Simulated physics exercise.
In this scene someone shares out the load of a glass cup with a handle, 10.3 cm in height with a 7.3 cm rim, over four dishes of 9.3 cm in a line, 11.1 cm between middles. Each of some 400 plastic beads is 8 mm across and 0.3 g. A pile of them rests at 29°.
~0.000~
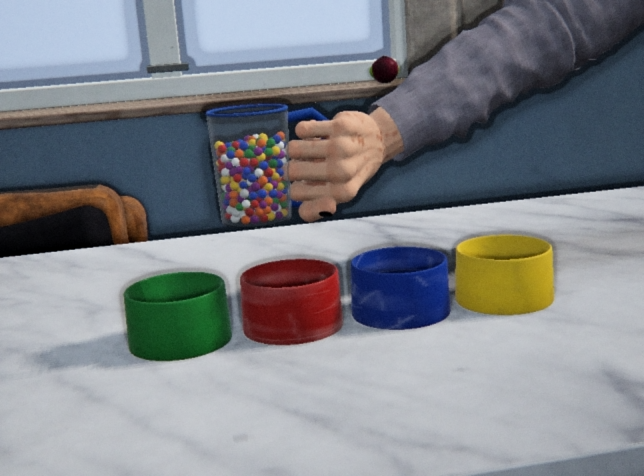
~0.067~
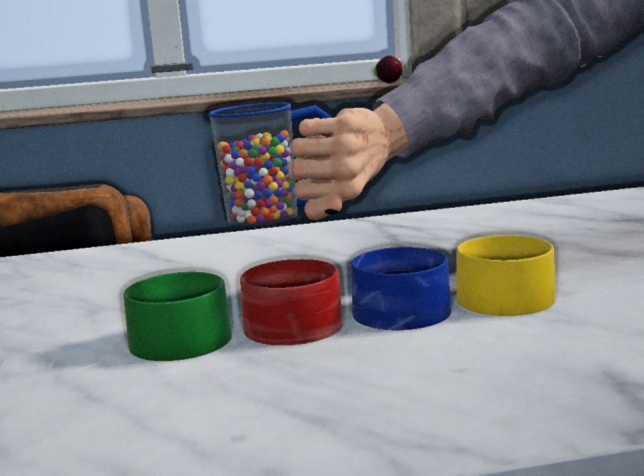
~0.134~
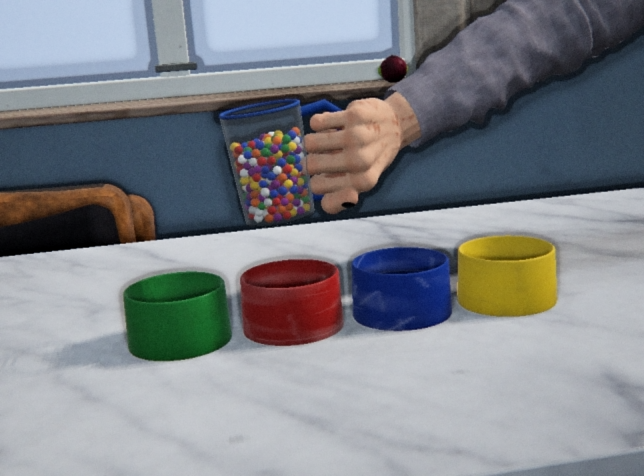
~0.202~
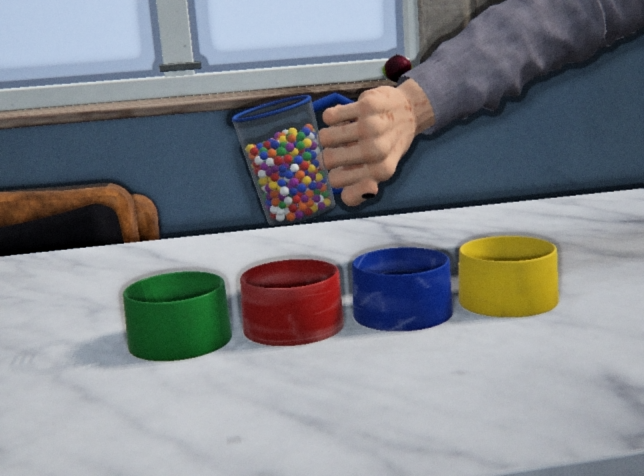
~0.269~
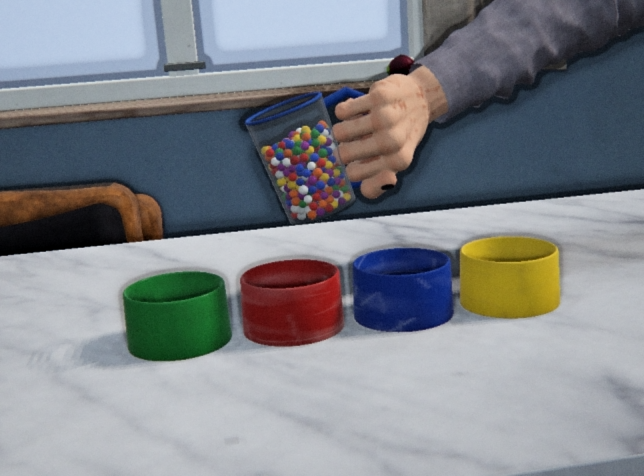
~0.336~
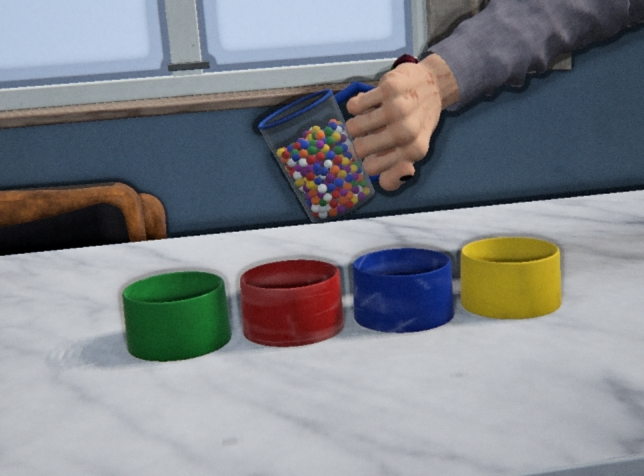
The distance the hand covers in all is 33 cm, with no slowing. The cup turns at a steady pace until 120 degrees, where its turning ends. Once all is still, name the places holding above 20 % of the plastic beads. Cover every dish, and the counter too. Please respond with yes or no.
Red no, blue no, green no, yellow yes, counter no.
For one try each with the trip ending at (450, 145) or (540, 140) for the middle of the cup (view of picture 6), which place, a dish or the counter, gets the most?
I'd expect blue to win the first try and yellow the second.
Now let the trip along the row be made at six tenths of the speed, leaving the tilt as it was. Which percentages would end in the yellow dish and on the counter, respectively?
Yellow: 0; counter: 10.
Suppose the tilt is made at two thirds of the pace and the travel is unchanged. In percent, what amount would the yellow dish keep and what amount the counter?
The yellow dish would get 100 and the counter 0.
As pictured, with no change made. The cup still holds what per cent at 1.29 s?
Close to 95 in a hundred.
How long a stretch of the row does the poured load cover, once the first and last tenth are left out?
Length: Approx. 6 cm.
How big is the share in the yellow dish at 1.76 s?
I'd say close to 75 per cent at that point.
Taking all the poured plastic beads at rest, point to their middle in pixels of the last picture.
Once everything settles, the centre is around (509, 277).
After 0.91 s, tilt 68 degrees; cup holds 100 %.
After 1.29 s, tilt 99 degrees; cup holds 95 %.
Then, at 1.76 s, tilt 120 degrees; cup holds 20 %, yellow 75 %.
At rest (2.4 s), red 0 %, blue 0 %, green 0 %, yellow 100 %, counter 0 %.
